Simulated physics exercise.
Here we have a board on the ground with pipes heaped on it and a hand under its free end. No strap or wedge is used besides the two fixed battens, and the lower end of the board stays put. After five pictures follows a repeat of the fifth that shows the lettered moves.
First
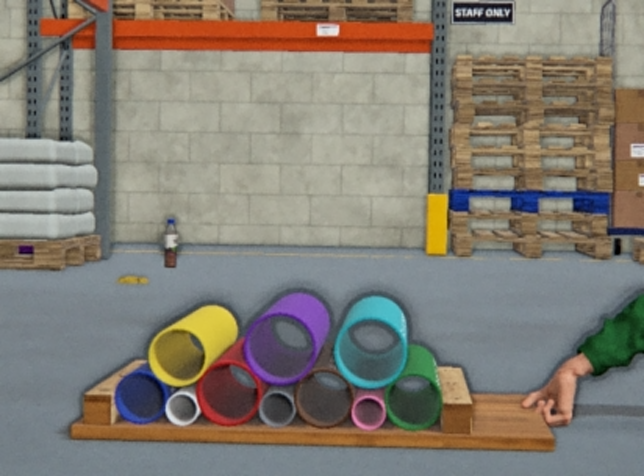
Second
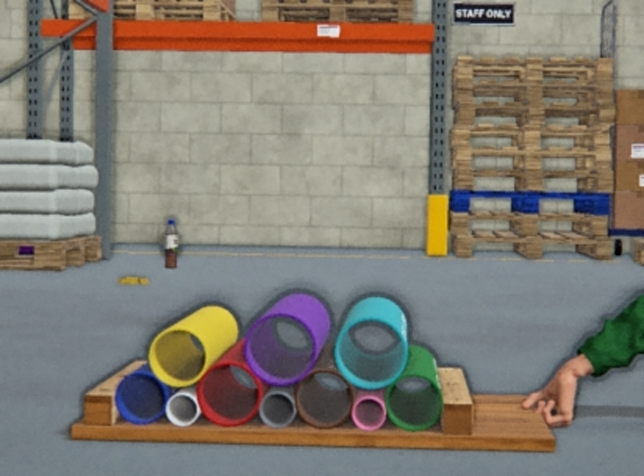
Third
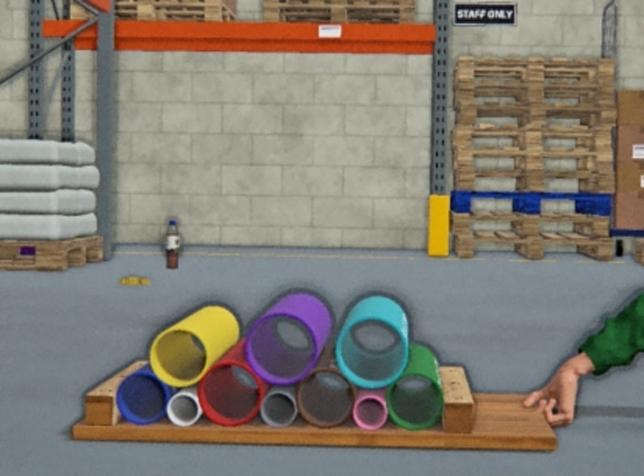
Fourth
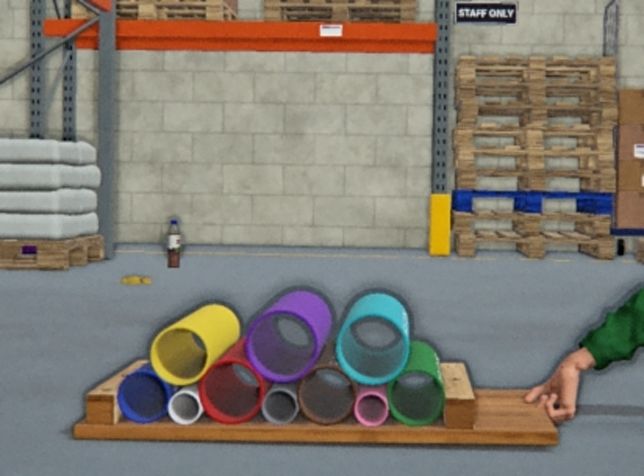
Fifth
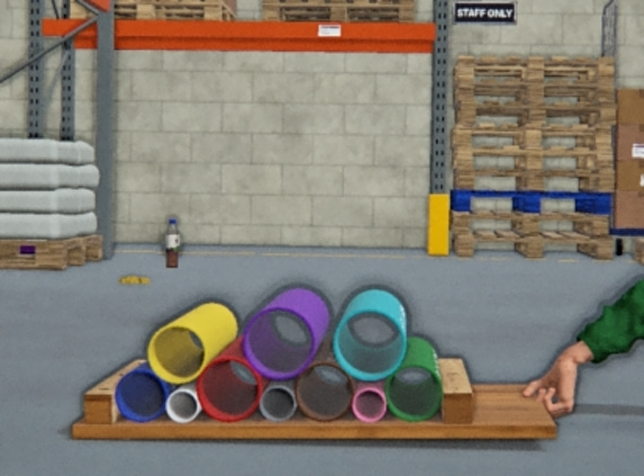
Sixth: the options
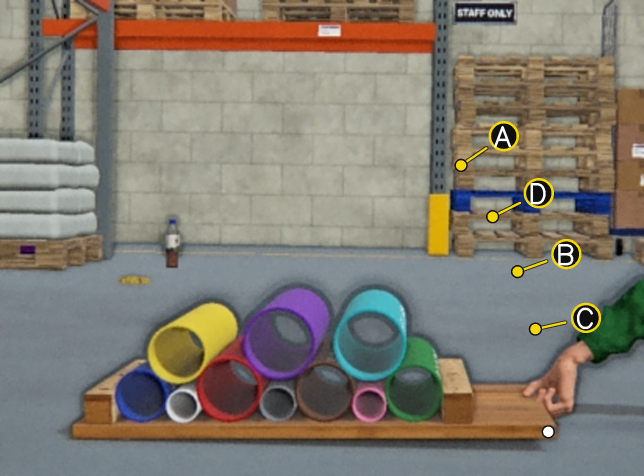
The footage shows a stack of differently coloured pipes resting between wooden blocks on a board in a warehouse, while a green-sleeved hand stays at the board's right end; apart from a very slight shift of the view, nothing moves.
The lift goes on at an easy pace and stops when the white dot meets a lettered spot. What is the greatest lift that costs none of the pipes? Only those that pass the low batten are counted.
The last mark within the limit is A.
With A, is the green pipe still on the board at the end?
The green pipe: Yes.
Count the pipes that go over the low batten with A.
At A the number is none.
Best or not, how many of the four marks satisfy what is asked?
Four of the four.
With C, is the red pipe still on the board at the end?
Yes.
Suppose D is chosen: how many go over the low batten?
With D, none.
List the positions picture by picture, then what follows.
In the first picture, pink pipe (369, 413); green pipe (414, 402); yellow pipe (178, 357).
In the second picture, yellow pipe (179, 357); purple pipe (281, 349).
In the third picture, board (321, 401); pink pipe (370, 413); green pipe (415, 401); grey pipe (279, 410).
In the fourth picture, board (322, 398); blue pipe (143, 397).
In the fifth picture, board (320, 395); blue pipe (141, 396).
On the marked copy, A at (461, 165); B at (517, 272); C at (536, 329); D at (493, 217); the white dot at (548, 432).
With A. Early on, board at 20°.
Further on, board at 35°.
At the end, board at 35°, none over the low batten.
As for the rest, B none over the low batten; C none over the low batten; D none over the low batten.
